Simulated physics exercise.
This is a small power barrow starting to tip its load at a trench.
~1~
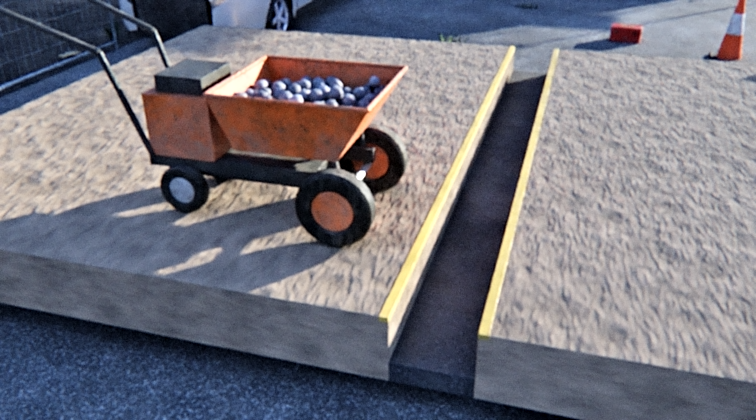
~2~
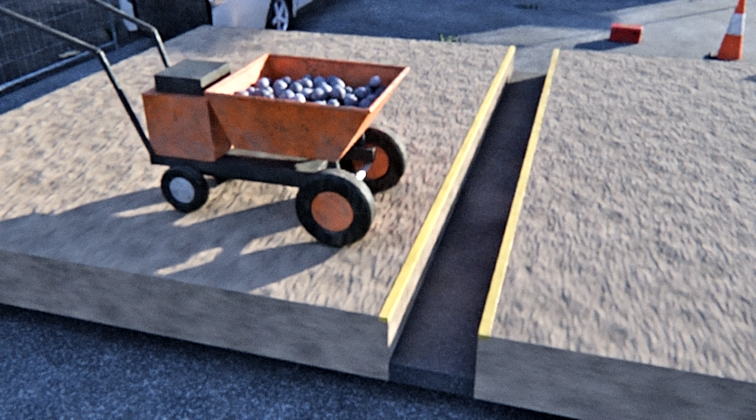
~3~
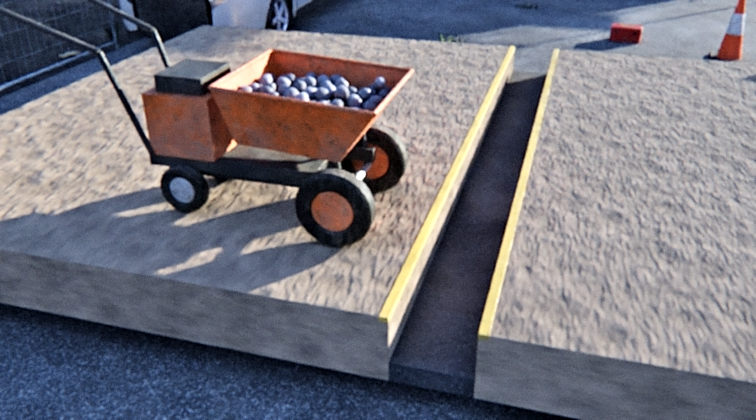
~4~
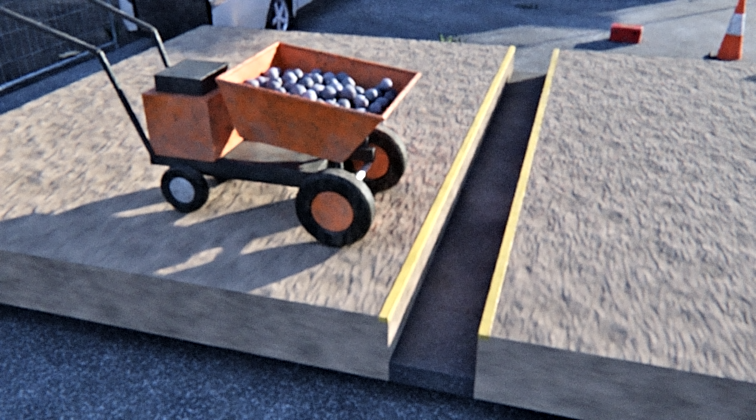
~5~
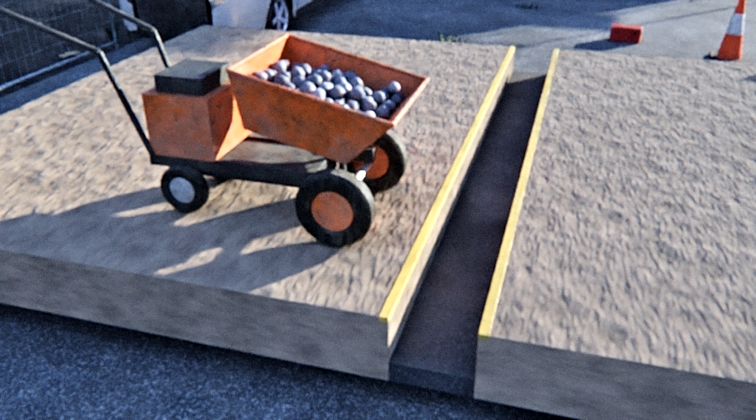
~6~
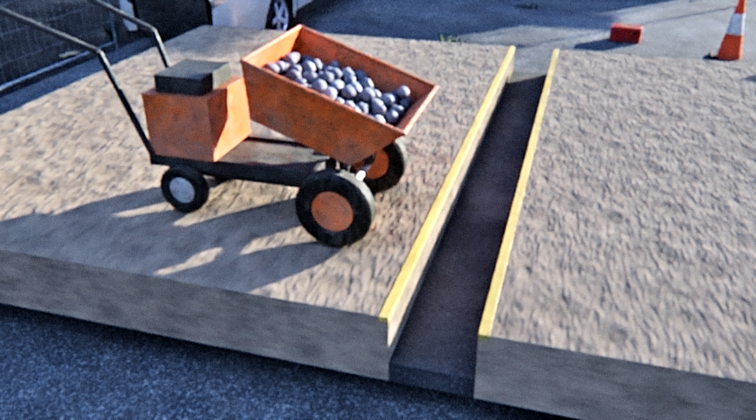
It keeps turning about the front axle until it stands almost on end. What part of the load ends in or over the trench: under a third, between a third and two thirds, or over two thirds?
It catches more than two thirds.
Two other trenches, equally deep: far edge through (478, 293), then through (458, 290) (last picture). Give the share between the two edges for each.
Near 70 % and 40 %.
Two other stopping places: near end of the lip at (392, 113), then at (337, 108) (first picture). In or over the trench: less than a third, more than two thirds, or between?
In turn: One to two thirds; more than two thirds.
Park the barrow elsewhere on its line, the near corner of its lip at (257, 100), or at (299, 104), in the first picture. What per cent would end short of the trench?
First some 50, then 20 per cent.
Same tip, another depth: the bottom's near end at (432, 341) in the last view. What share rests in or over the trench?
Close to 60 per cent.
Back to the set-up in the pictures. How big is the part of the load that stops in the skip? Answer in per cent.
Roughly 0 in a hundred.
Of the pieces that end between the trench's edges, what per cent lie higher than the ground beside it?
Close to 0 per cent.
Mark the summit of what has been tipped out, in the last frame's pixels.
Near (645, 246).
Soon, skip tipped steeply; all in the skip.
A while on, skip tipped right over; most in the skip; about a quarter in or heaped over the trench; a stray few beyond it; a stray few falling.
Towards the end, skip tipped right over; a small part in the skip; most in or heaped over the trench; a small part beyond it.
Finally, skip tipped right over; most in or heaped over the trench; a small part beyond it.
